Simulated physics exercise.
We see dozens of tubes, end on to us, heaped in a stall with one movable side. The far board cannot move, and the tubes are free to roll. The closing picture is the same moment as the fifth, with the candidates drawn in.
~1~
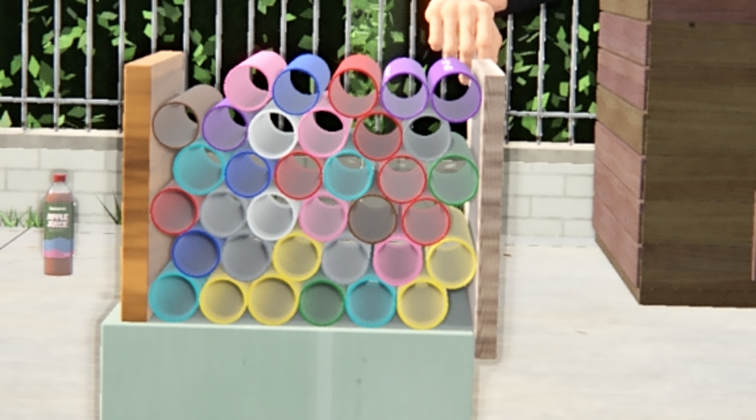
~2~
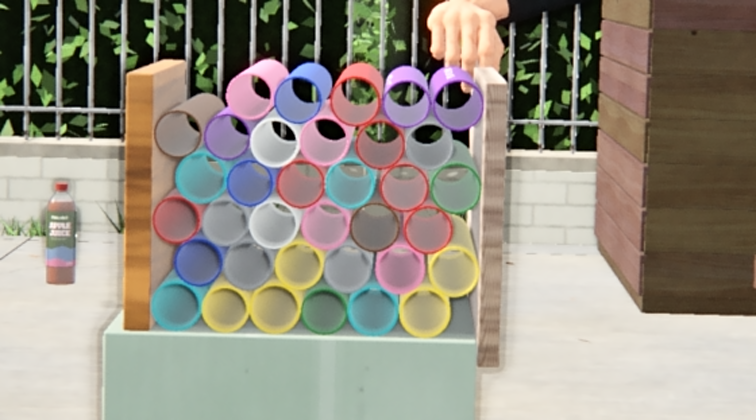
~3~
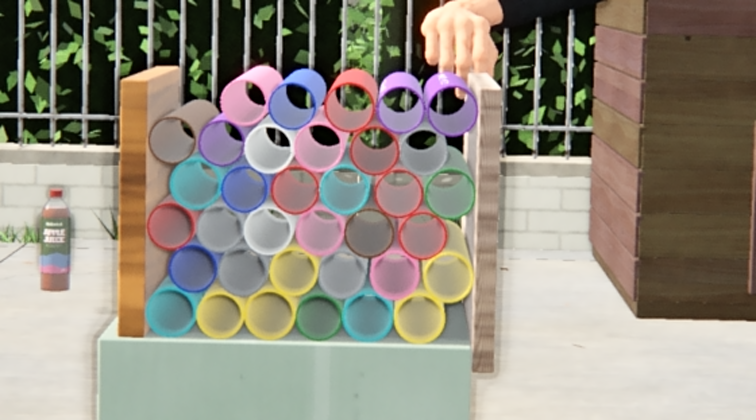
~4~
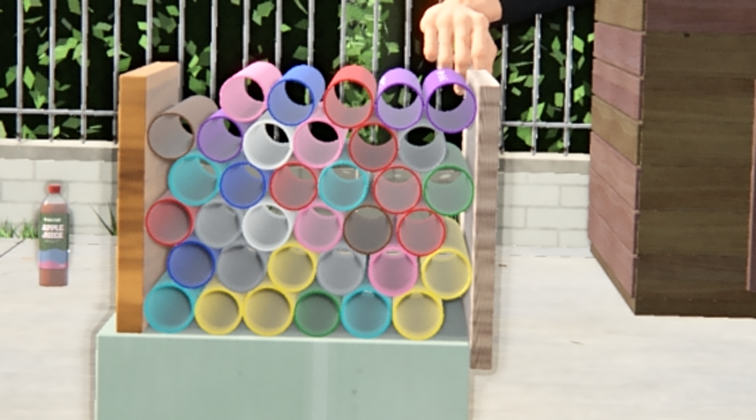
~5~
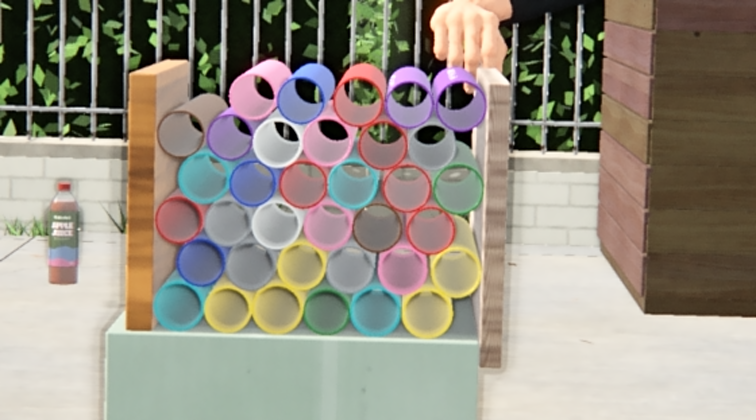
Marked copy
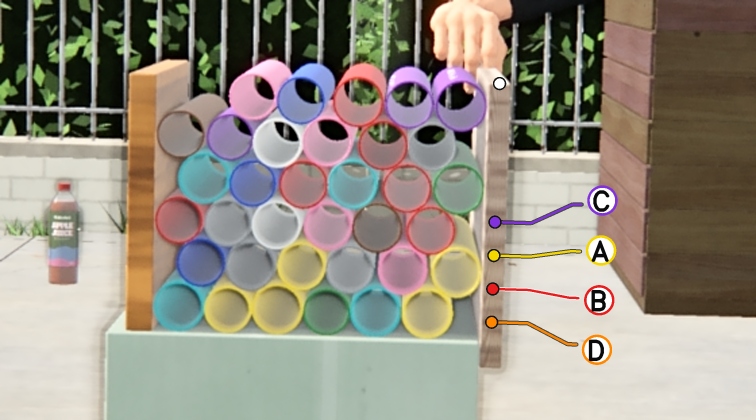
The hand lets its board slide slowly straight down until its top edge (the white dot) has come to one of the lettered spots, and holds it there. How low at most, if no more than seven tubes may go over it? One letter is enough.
It can be let down to B.
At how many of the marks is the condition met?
The number is three.
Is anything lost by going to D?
Yes.
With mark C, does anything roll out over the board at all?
At C: Yes.
On the marked copy, A at (494, 255); B at (493, 289); C at (495, 222); D at (492, 322); the white dot at (500, 83).
With B. Early on, top of the board (485, 171).
Further on, top of the board (481, 273).
At the end, top of the board (481, 288), about four out over the board.
As for the rest, A about four out over the board; C one out over the board; D more than seven out over the board.
